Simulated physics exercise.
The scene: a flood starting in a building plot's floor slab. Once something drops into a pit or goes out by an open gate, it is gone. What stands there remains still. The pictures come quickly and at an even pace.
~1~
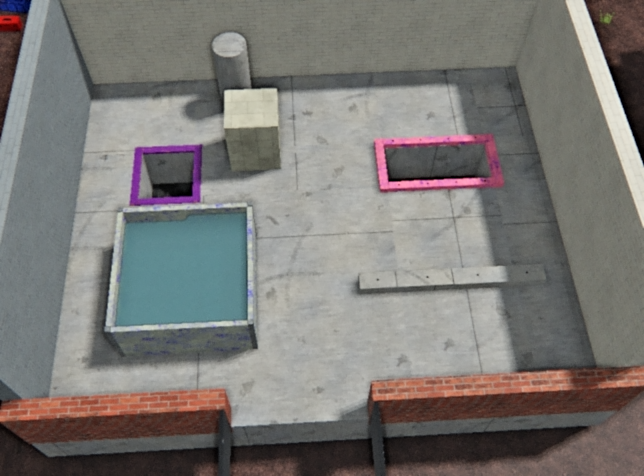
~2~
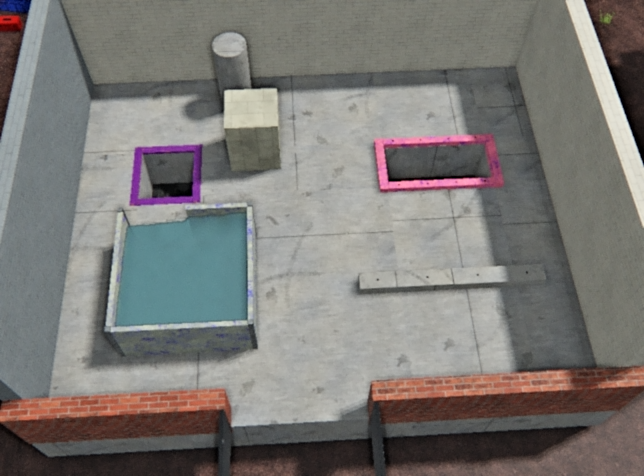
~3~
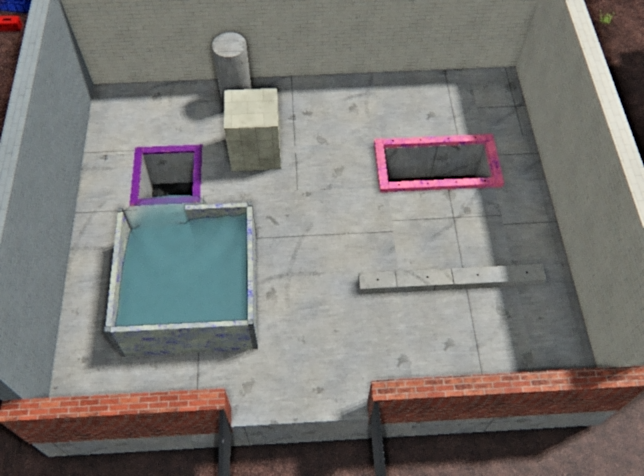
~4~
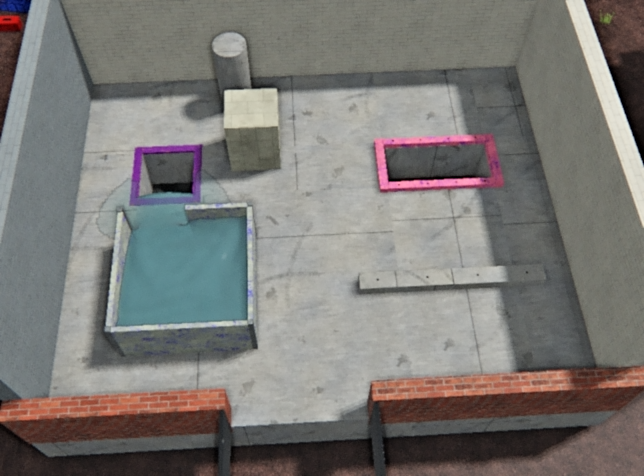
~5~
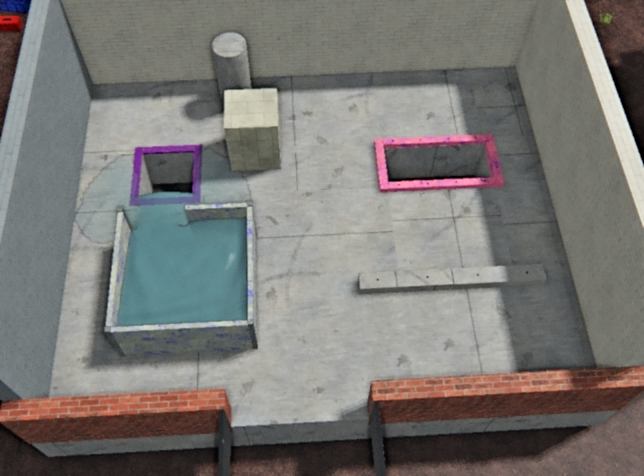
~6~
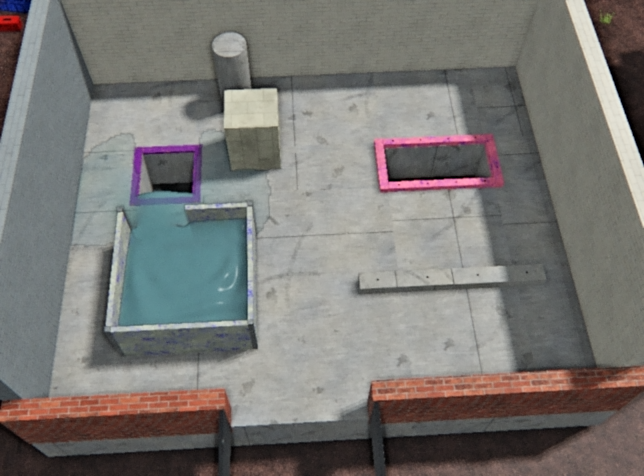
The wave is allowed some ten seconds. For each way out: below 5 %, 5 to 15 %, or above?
In order: Gate: Smaller than five per cent; purple pit: Greater than fifteen per cent; pink pit: Smaller than five per cent.
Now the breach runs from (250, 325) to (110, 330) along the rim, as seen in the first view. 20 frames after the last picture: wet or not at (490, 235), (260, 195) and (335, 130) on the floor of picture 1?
Point 1: Unwetted; point 2: Unwetted; point 3: Unwetted.
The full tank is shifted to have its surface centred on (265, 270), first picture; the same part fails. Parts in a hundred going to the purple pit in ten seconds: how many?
I'd put the purple pit at 45 % of the whole.
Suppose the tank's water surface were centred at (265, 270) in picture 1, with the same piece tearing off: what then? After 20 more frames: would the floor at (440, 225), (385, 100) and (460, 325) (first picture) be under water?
Spot 1 wetted, spot 2 wetted, and spot 3 unwetted.
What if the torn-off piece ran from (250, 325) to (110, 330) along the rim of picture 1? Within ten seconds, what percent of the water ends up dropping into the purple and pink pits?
Near enough: Purple 12 percent, pink 0 percent.
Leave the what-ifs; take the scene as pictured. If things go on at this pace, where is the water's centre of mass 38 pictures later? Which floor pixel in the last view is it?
I reckon somewhere around (211, 214).
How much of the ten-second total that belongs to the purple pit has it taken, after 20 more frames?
That share would be near 60 %.
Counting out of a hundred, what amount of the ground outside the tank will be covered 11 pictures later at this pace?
My estimate is near 15 per cent.
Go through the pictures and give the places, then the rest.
The water tank at (184, 267) is whole and still, in the first picture.
Water pours out on the water tank's far side and has run to a hidden place, in the second picture.
Water pours out on the water tank's far side and has run to (192, 198), in the third picture.
Water pours out on the water tank's far side and has run to (128, 184), in the fourth picture.
The front is at (123, 162), out from the gap on the water tank's far side, in the fifth picture.
The front is at (105, 148), out from the gap on the water tank's far side, in the sixth picture.
A moment on, water covers 15 % of the floor; the gate 0 %, the purple pit 18 %, the pink pit 0 %.
Next, water covers 15 % of the floor; the gate 0 %, the purple pit 29 %, the pink pit 0 %.
Then, water covers 20 % of the floor; the gate 0 %, the purple pit 40 %, the pink pit 0 %.
Later, water covers 35 % of the floor; the gate 0 %, the purple pit 54 %, the pink pit 0 %.
In the end, water covers 50 % of the floor; the gate 0 %, the purple pit 64 %, the pink pit 0 %.
